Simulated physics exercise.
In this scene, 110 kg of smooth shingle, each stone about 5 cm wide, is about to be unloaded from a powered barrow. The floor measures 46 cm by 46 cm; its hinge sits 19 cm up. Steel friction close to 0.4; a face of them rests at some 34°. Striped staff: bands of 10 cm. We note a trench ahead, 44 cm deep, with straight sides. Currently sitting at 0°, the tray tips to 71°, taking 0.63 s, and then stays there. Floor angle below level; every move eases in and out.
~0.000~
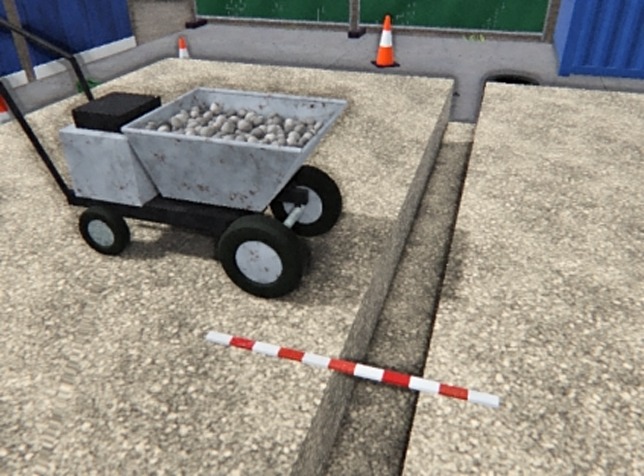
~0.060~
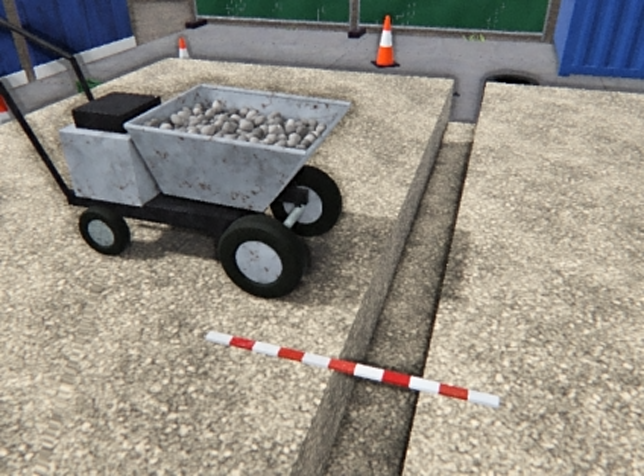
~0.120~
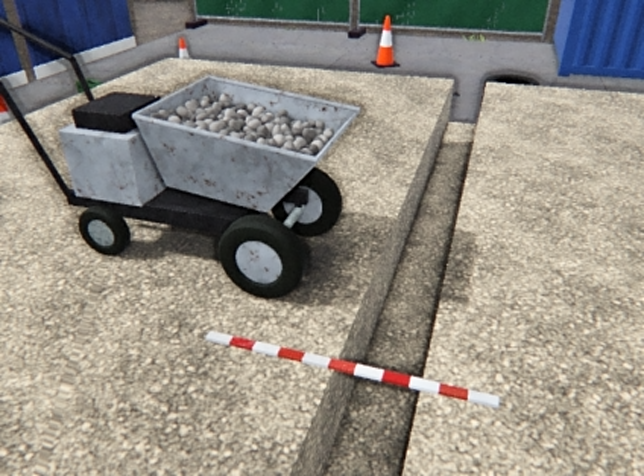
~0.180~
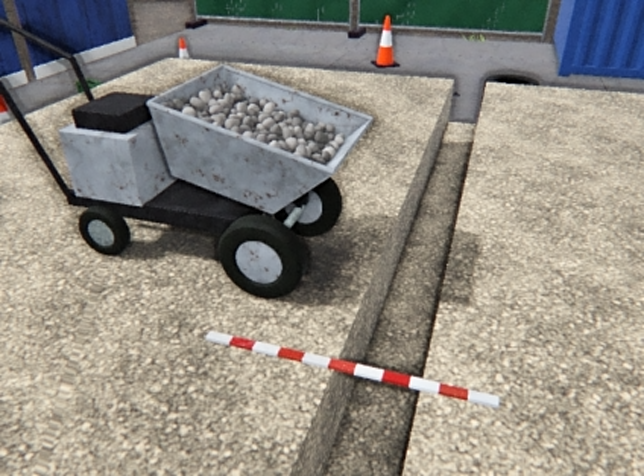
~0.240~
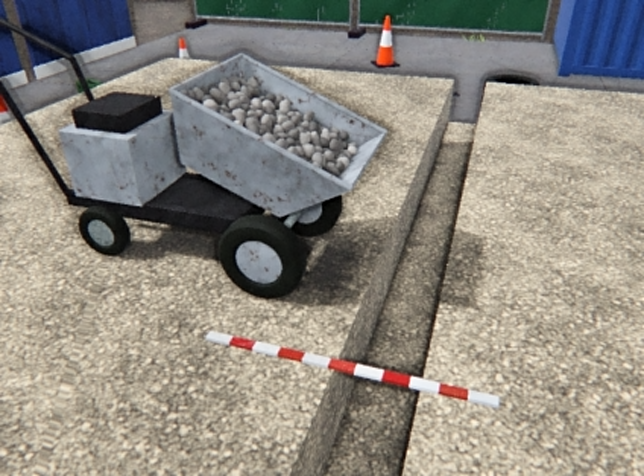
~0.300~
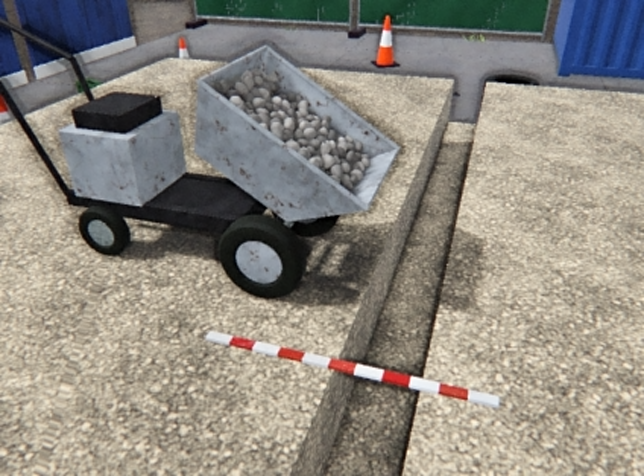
A pale, gravelly yard cut by a straight, narrow trench is seen from above at an angle, with blue containers and green panels behind. At left stands a grey barrow with black wheels, its tray full of grey stones, near orange cones and a red-and-white staff lying across the trench. The tray tilts steadily steeper toward the right, its stones riding along, while the wheels and camera stay still.
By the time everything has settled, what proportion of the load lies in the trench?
About 50 percent of the load.
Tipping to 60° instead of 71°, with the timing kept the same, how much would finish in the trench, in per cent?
Expect roughly 40 per cent.
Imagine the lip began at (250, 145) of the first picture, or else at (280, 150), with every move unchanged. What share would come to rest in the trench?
The first gives about 95 percent and the second about 70 percent.
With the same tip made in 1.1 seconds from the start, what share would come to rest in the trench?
Roughly 60 per cent would.
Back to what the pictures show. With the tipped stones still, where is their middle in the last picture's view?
Around (451, 287).
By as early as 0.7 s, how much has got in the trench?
Close to 15 per cent has got there by then.
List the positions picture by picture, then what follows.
Lip at (302, 152), floor tilted 0°, highest stones at (235, 122), in the first frame.
The tray is at 2°, its lip at (306, 154); the top of the load is at (199, 116); the stones move at 0.4 m/s on average, in the second frame.
Lip at (318, 161), floor tilted 7°, highest stones at (206, 108); the stones move at 0.8 m/s on average, in the third frame.
The tray is at 14°, its lip at (334, 172); the top of the load is at (216, 98); the stones move at 1.1 m/s on average, in the fourth frame.
The tray is at 23°, its lip at (351, 189); the top of the load is at (231, 87); the stones move at 1.2 m/s on average, in the fifth frame.
The tray is at 33°, its lip at (367, 209); the top of the load is at (253, 79); the stones move at 1.3 m/s on average, in the sixth frame.
After 0.5 s the floor is at 60°; 100 % in the tray; the foremost stones are at (389, 226).
After 0.7 s the floor is at 71°; 71 % in the tray, 13 % in the trench, 16 % past the trench; the foremost stones are at (481, 310).
After 1.1 s the floor is at 71°; 22 % in the tray, 28 % in the trench, 50 % past the trench; the foremost stones are past the picture's edge.
After 3.0 s the floor is at 71°; 0 % in the tray, 50 % in the trench, 50 % past the trench; the foremost stones are past the picture's edge.
